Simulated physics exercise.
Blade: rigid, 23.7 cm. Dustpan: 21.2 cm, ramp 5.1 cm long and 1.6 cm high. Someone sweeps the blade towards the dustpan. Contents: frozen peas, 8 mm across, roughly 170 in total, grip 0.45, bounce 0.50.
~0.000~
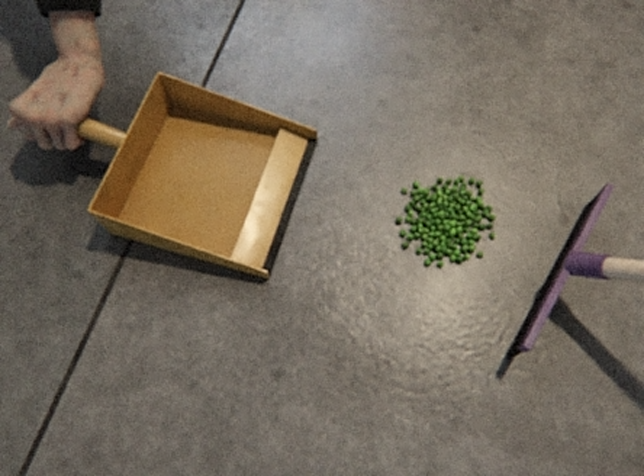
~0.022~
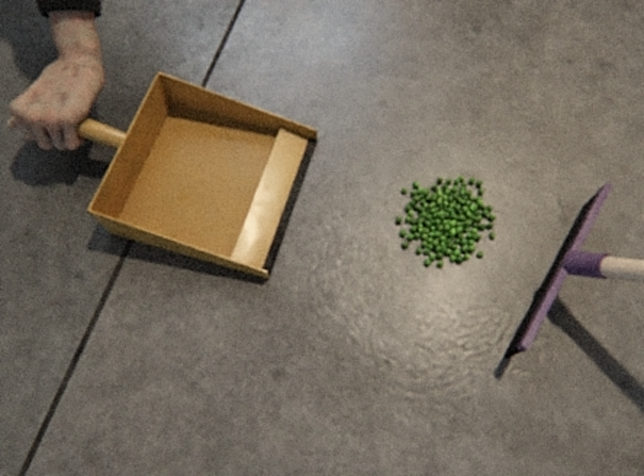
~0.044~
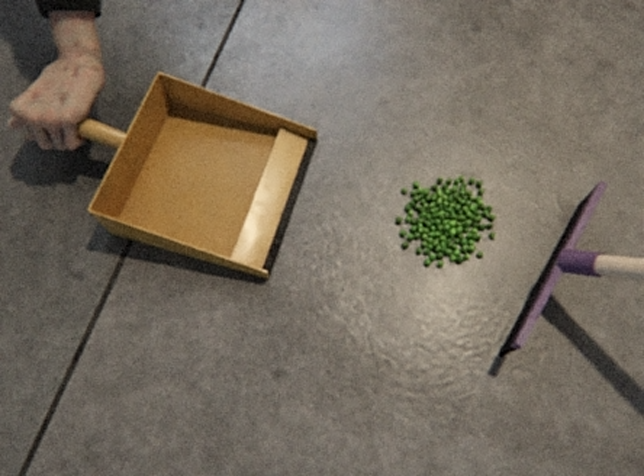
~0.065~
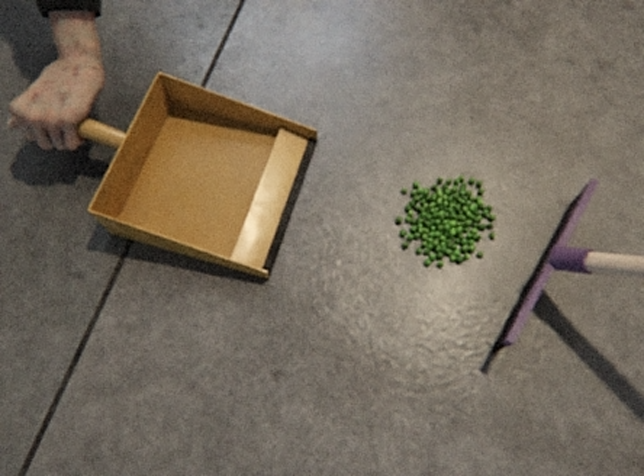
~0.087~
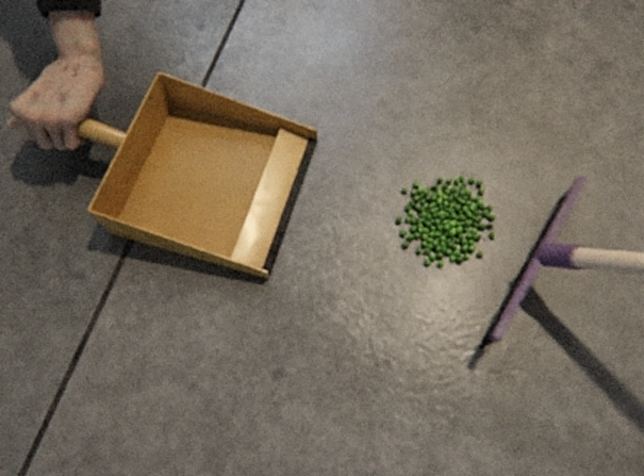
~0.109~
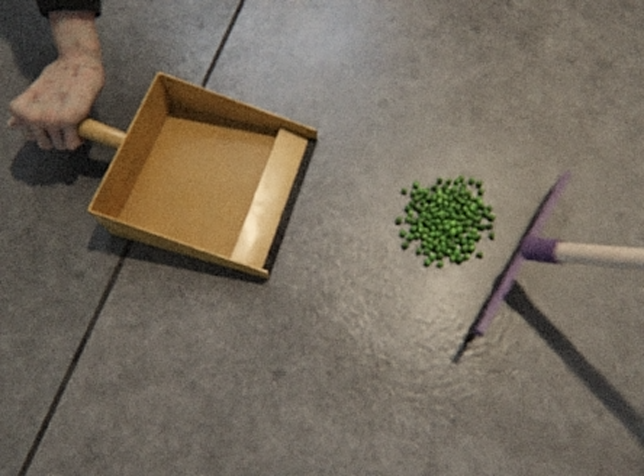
On a grey concrete floor, a purple blade slides left, nearing green peas beside a hand-held dustpan.
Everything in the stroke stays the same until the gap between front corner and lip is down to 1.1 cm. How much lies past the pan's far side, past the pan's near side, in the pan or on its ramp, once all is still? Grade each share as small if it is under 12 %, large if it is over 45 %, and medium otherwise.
Past the pan's far side: Medium; past the pan's near side: Small; in the pan or on its ramp: Medium.
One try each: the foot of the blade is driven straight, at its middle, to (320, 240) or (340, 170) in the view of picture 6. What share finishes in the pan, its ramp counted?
The two tries give roughly 10 and 20 %.
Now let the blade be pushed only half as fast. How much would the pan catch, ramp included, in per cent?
Share: About 0 %.
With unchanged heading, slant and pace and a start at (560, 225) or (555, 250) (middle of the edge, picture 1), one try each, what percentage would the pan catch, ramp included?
Estimates: 20 percent and 20 percent.
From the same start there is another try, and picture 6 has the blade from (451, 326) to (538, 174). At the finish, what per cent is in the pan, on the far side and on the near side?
The pan gets 30, the far side 35 and the near side 0.
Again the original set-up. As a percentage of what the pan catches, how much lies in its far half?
Around 100 percent.
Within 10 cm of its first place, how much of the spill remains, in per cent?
Roughly 0 per cent.
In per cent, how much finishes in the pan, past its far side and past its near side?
Far side 40, near side 0, pan 15.
After 0.26 s, middle of the blade 16 cm from the lip; 0 % over the lip, far side 10 %, near side 0 %.
After 0.36 s, middle of the blade 7 cm from the lip; 0 % over the lip, far side 25 %, near side 0 %.
After 0.59 s, middle of the blade 5 cm from the lip; 20 % over the lip, far side 40 %, near side 0 %.
At rest (1.5 s), far side 40 %, near side 0 %, pan 15 %, in front of the lip or behind the blade 45 %.
